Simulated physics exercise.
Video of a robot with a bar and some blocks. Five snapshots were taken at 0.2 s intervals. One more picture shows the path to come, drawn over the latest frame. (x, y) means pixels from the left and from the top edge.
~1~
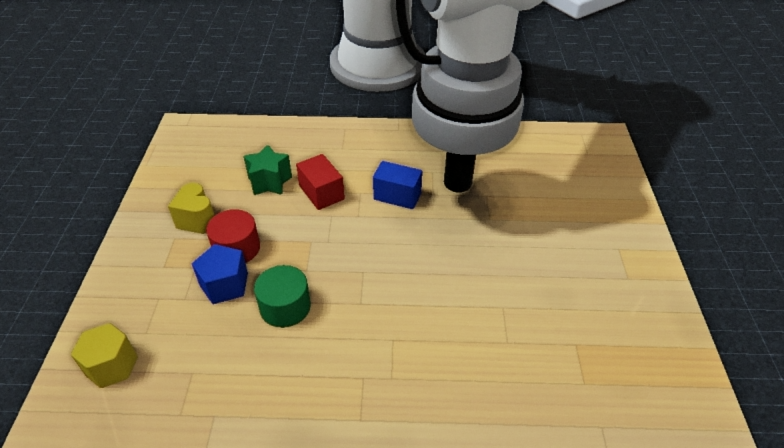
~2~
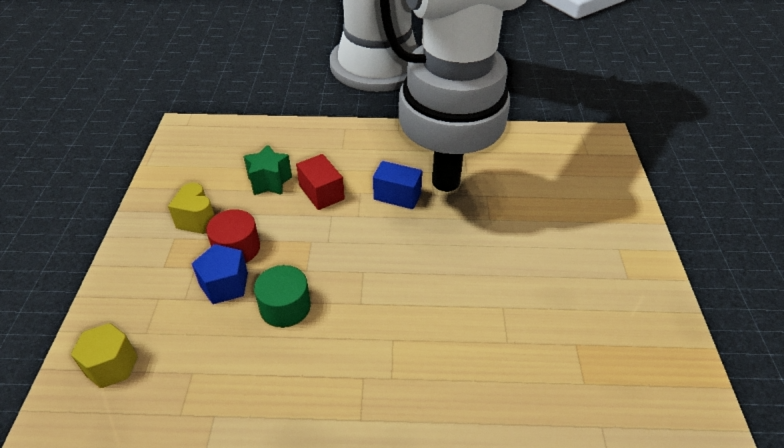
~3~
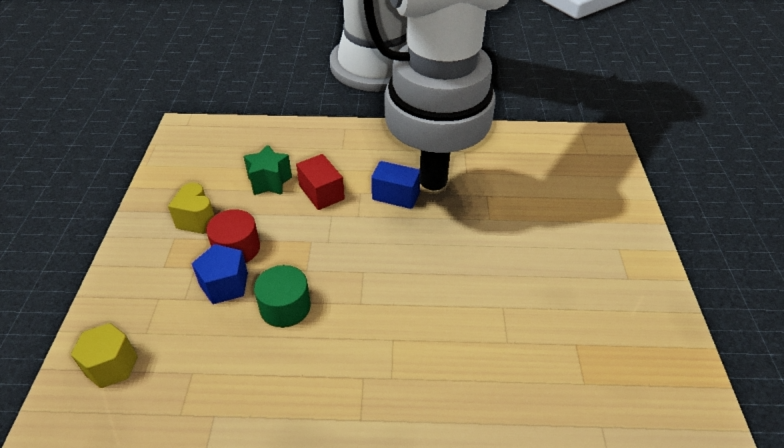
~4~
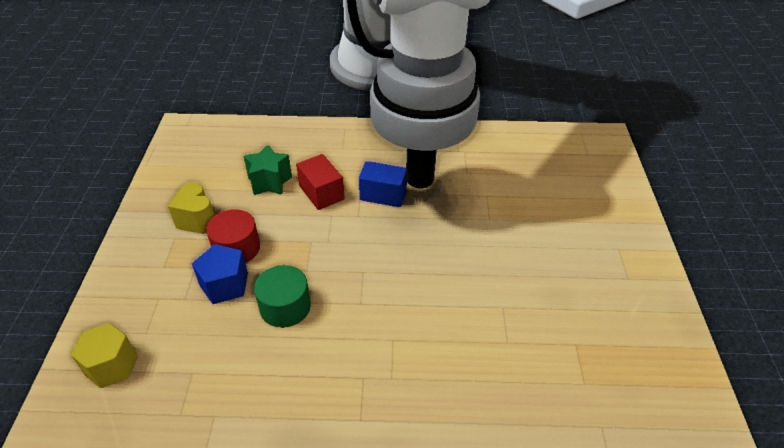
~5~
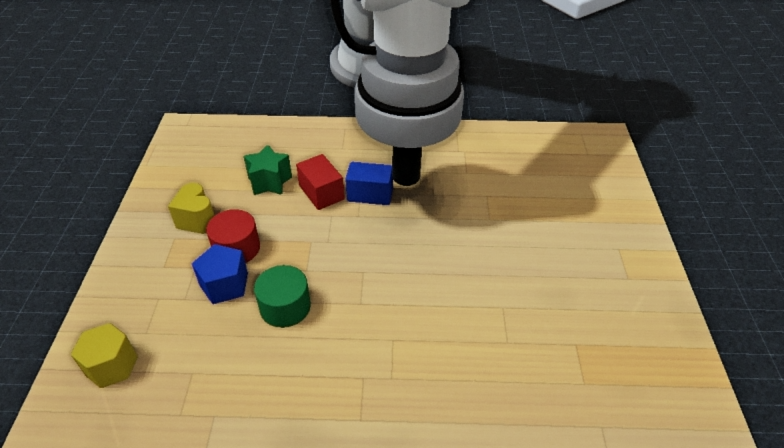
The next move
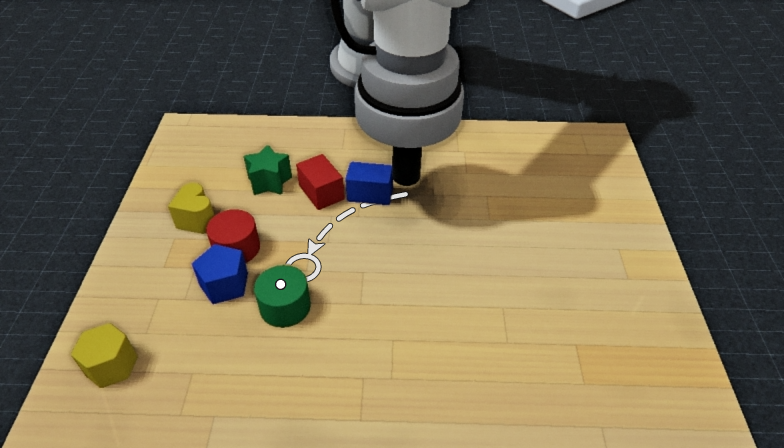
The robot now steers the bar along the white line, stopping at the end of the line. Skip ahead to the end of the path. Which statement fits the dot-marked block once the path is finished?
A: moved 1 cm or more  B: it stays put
Answer: B.
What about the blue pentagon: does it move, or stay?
It ends up on the same spot.
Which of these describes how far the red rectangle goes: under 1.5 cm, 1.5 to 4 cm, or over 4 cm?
Shift of over 4 cm.
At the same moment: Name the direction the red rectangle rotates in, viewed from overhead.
The twist is clockwise.
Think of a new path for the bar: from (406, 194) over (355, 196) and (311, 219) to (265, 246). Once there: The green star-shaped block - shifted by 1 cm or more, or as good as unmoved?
It is moved off its spot.
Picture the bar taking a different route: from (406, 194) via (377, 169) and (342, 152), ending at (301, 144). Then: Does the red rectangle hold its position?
In short: No.
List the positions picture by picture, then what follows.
Tip of the bar at (458, 184), middles of tops, blue pentagon at (218, 262), green star-shaped block at (265, 159), green circular block at (281, 284), red rectangle at (319, 170), blue rectangle at (398, 173), in the first frame.
Bar at (446, 184), nothing pushed, in the second frame.
Bar at (433, 182), nothing pushed, in the third frame.
Bar at (420, 180), blue rectangle at (383, 172), in the fourth frame.
Bar at (406, 178), blue pentagon at (218, 262), green star-shaped block at (265, 159), green circular block at (281, 284), red rectangle at (319, 170), blue rectangle at (370, 172), in the fifth frame.
The line goes from (406, 194) through (361, 206) and (325, 231) to (303, 268); the dot is on the green circular block.
On the path given first. One third of the way, bar at (360, 190); green star-shaped block at (260, 158); red rectangle at (288, 171), turned 45° clockwise; blue rectangle at (322, 183).
Two thirds of the way, bar at (323, 215); green star-shaped block at (251, 154), turned 15° clockwise; red rectangle at (271, 172), turned 70° clockwise; blue rectangle at (291, 194), turned 30° clockwise.
At the end, bar at (300, 252); blue pentagon unmoved; green star-shaped block at (251, 154), turned 15° clockwise; green circular block unmoved; red rectangle at (271, 172), turned 70° clockwise; blue rectangle at (291, 194), turned 30° clockwise.
